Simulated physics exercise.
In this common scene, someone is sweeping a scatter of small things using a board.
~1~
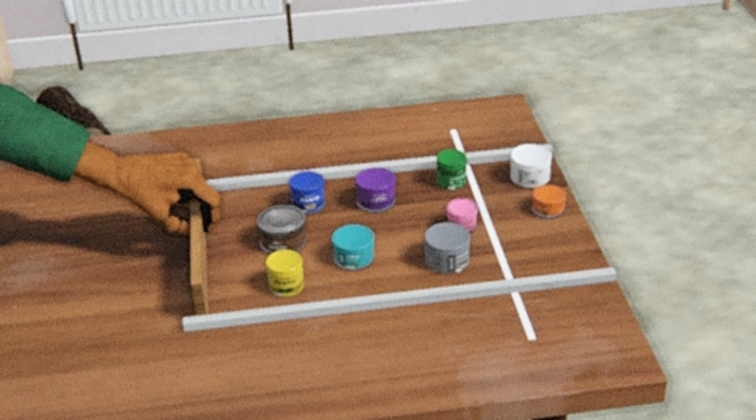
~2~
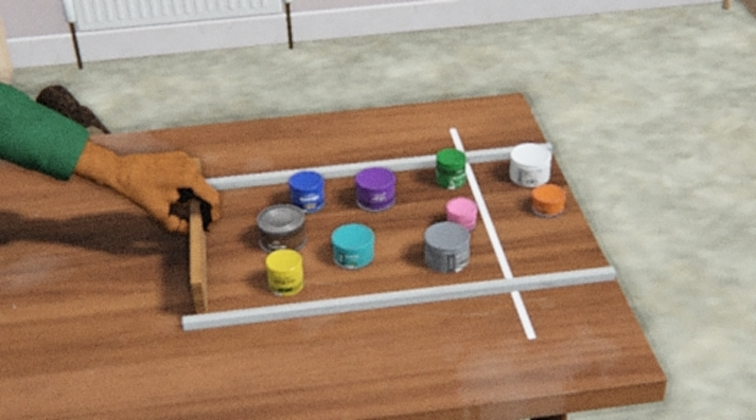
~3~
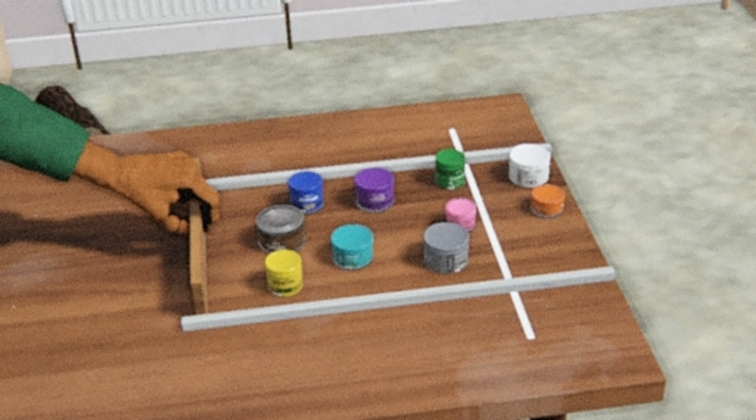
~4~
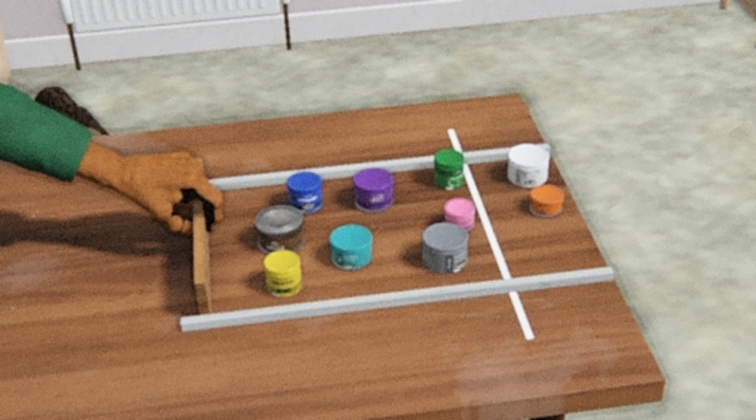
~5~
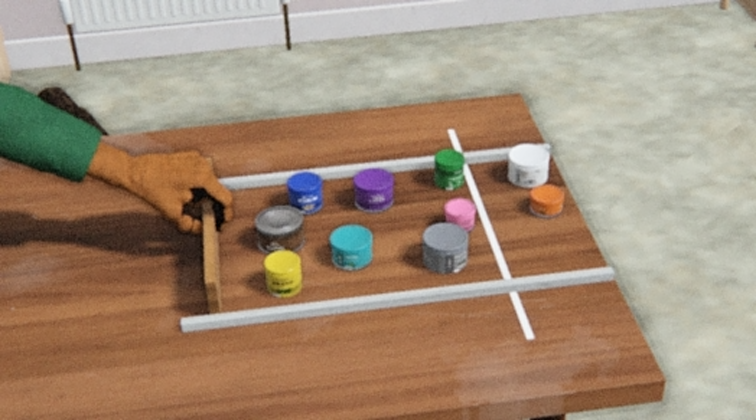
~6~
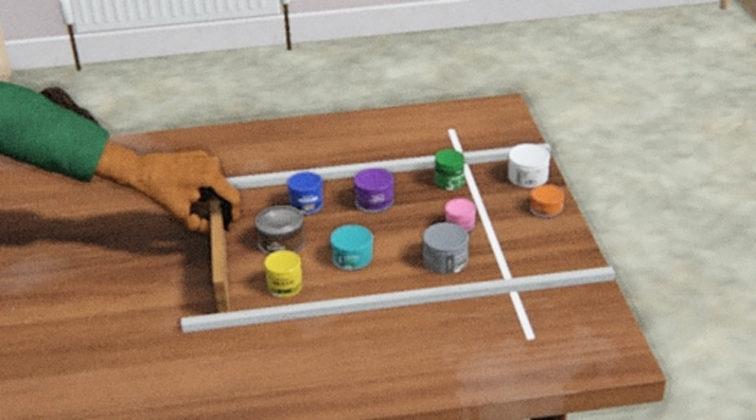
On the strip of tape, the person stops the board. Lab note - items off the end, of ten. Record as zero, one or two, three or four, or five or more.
Once it stops, the band for pieces knocked off is zero, pretty clearly.
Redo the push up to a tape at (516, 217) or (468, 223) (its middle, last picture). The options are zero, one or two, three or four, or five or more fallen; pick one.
Zero; zero.
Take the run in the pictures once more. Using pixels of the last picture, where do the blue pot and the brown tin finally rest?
The blue pot settles near (489, 174); as for the brown tin, near (507, 205).
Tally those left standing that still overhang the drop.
It's 0.
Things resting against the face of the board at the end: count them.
At rest, 4 are in contact.
Soon after, none off yet; orange tin at rest near (547, 202); white tub at rest near (529, 166); green tub at rest near (450, 170).
Then, none off yet; orange tin at rest near (547, 202); white tub at rest near (529, 166); green tub moved a little near (464, 165).
At rest, the number that fall off is zero.
